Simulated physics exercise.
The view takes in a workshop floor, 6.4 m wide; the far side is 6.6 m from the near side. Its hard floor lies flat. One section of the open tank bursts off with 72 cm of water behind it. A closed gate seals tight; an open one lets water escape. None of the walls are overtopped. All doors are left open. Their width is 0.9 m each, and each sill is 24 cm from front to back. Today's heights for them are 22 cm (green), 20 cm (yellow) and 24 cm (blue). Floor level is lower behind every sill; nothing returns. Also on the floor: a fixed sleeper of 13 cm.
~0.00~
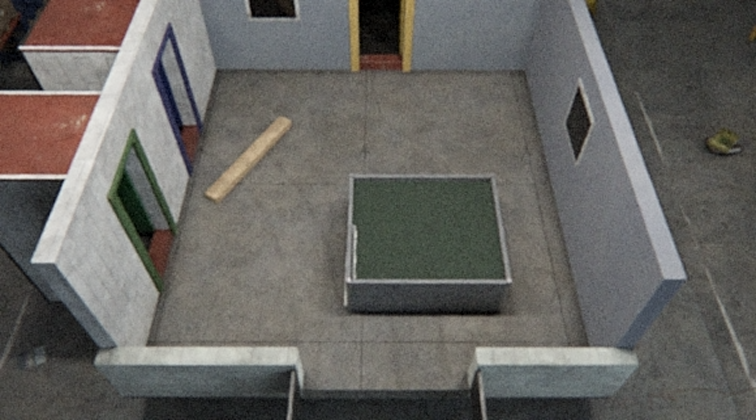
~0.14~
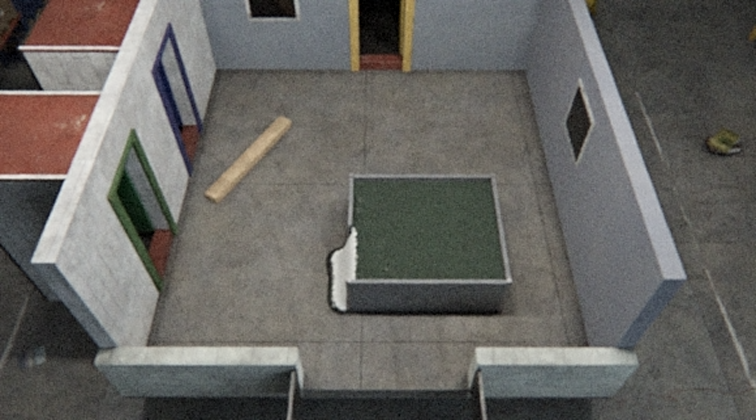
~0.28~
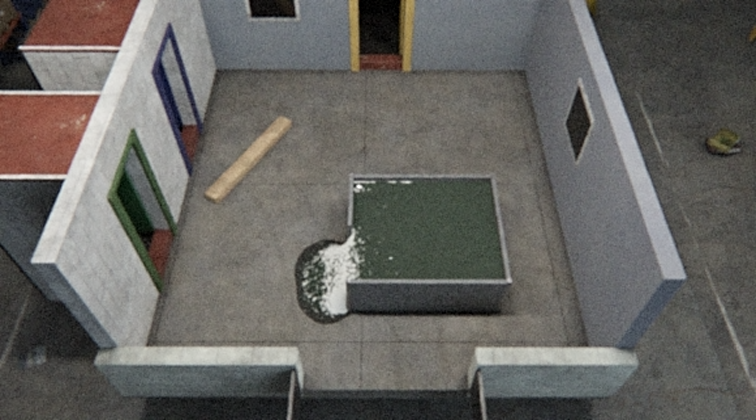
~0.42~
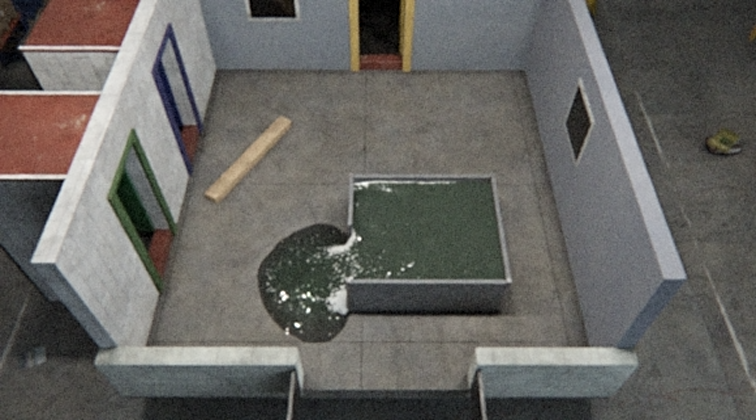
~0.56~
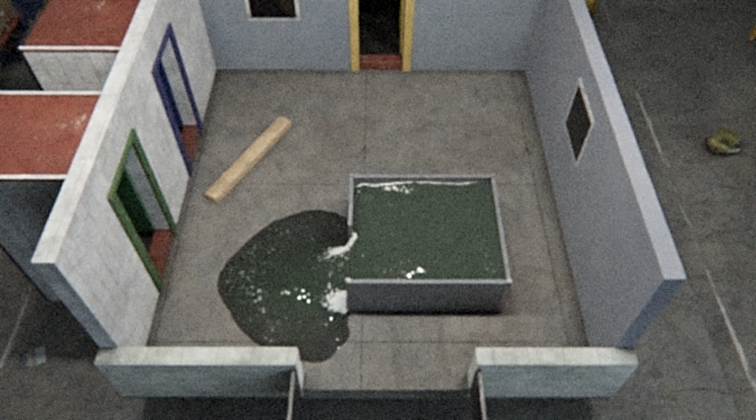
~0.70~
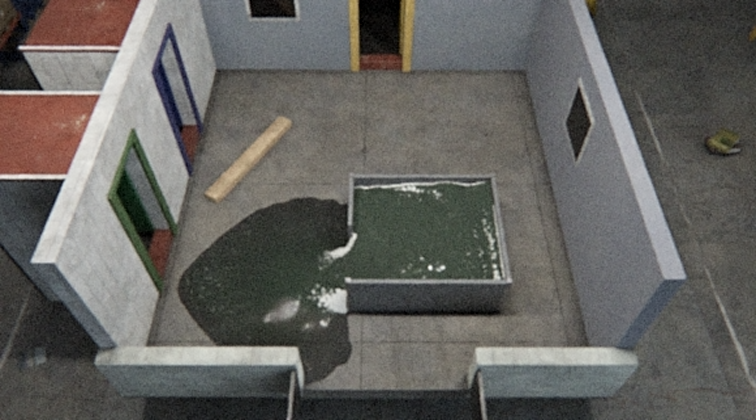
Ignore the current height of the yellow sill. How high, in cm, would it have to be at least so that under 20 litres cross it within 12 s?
I would say at least 6.5 cm.
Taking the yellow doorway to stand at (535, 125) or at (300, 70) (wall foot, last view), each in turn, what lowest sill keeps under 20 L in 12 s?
Minimums: Roughly 8.5 cm and 8.0 cm.
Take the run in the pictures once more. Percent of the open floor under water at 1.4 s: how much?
Wet share: Near 20 %.
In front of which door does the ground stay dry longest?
The yellow one.
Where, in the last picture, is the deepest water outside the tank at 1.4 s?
Check close to (140, 372).
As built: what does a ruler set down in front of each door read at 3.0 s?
Depths in cm: Green 28, yellow 0, blue 7.
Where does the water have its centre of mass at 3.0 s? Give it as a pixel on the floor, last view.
My guess is close to (322, 261).
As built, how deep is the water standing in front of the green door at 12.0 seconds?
Depth: Near 8.0 cm.
After 1.4 s water covers 20 % of the floor, deepest (50 cm) near (140, 372); it has not reached the yellow door.
After 3.0 s water covers 35 % of the floor, deepest (29 cm) near (217, 304); it has not reached the yellow door.
After 12.0 s water covers 95 % of the floor, deepest (16 cm) near (590, 373); 6 cm at the yellow door, 0 litres in over its 20 cm sill.
At the yellow door as built, the water arrived by 4.6 s and peaked near 11 cm at 7.2 s.
With a sill of 5.5 cm, 29 litres would have come in within the 12 s; with 7.5 cm, 10 litres. So under 20 litres takes about 6.5 cm.
